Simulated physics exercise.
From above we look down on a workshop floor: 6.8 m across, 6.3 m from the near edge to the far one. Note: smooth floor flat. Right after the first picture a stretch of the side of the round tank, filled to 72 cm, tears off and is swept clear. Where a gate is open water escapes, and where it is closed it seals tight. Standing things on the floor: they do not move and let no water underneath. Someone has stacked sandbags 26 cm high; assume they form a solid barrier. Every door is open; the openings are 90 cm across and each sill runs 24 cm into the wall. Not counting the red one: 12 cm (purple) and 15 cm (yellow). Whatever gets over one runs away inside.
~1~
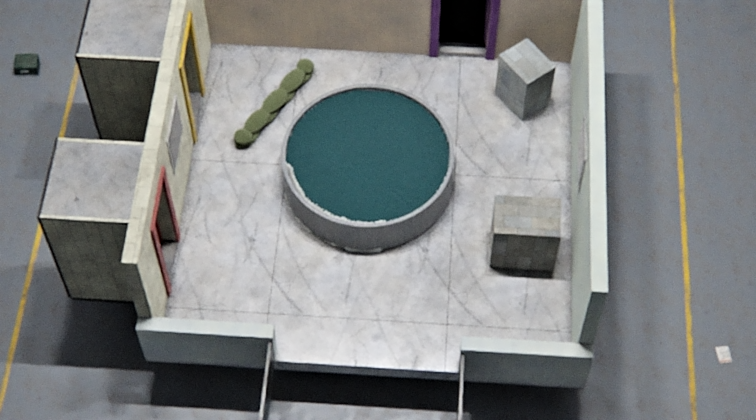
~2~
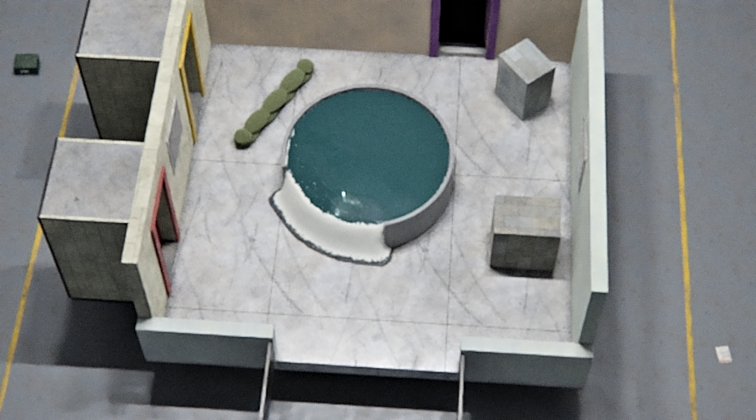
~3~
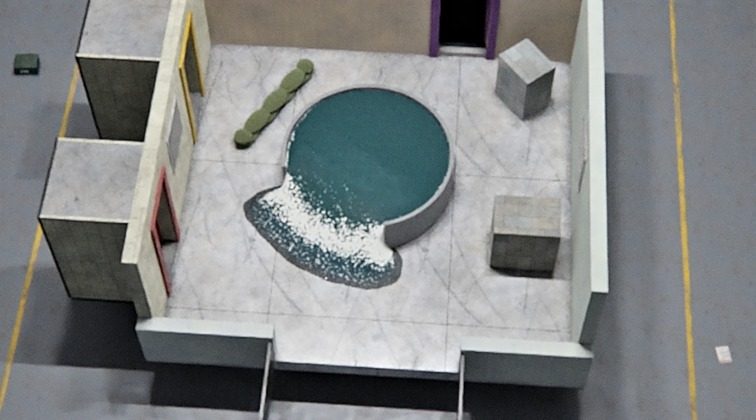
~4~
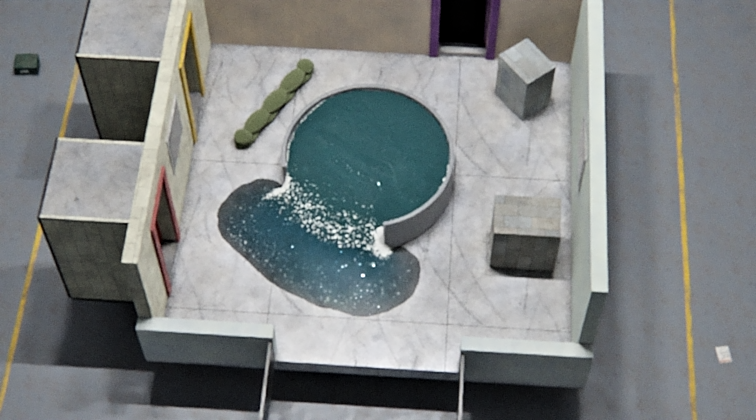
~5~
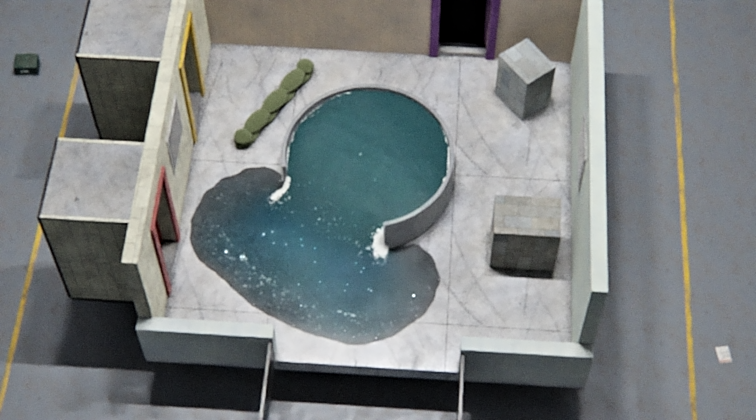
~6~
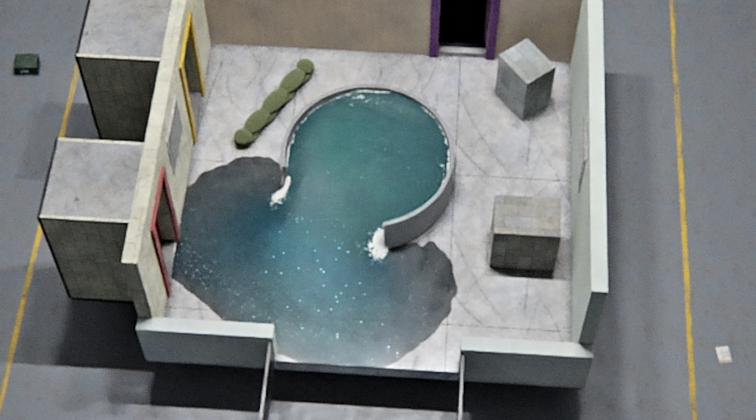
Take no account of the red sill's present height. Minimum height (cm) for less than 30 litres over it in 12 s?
Around 31 cm.
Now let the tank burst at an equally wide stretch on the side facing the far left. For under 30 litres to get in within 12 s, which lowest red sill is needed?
Then something near 10.5 cm.
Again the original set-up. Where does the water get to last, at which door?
That would be the purple door.
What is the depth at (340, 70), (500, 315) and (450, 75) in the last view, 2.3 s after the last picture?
In that order: 0, 0 and 0 cm.
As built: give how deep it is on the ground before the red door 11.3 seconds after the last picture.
Lab note: Depth approx. 6.0 cm.
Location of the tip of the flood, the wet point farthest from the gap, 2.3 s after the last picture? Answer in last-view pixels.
At about (564, 365).
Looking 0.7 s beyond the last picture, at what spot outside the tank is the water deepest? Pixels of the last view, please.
Around (161, 340).
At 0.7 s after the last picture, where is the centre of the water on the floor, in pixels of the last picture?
It lies near (336, 212) in the last picture.
Then, 0.7 s after the last picture water covers 35 % of the floor, deepest (55 cm) near (161, 340); 18 cm at the red door, 45 litres in over its 6 cm sill.
Then, 2.3 s after the last picture water covers 40 % of the floor, deepest (38 cm) near (172, 341); 28 cm at the red door, 314 litres in over its 6 cm sill.
Then, 11.3 s after the last picture water covers 95 % of the floor, deepest (12 cm) near (211, 50); 6 cm at the red door, 613 litres in over its 6 cm sill.
At the red door as built, the water peaked near 36 cm, 1.7 s after the last picture.
Run again over the same 12 s with other heights there, 68 litres in over 25.5 cm, 17 litres over 34.5 cm. The limit of 30 litres is kept from about 31 cm up.
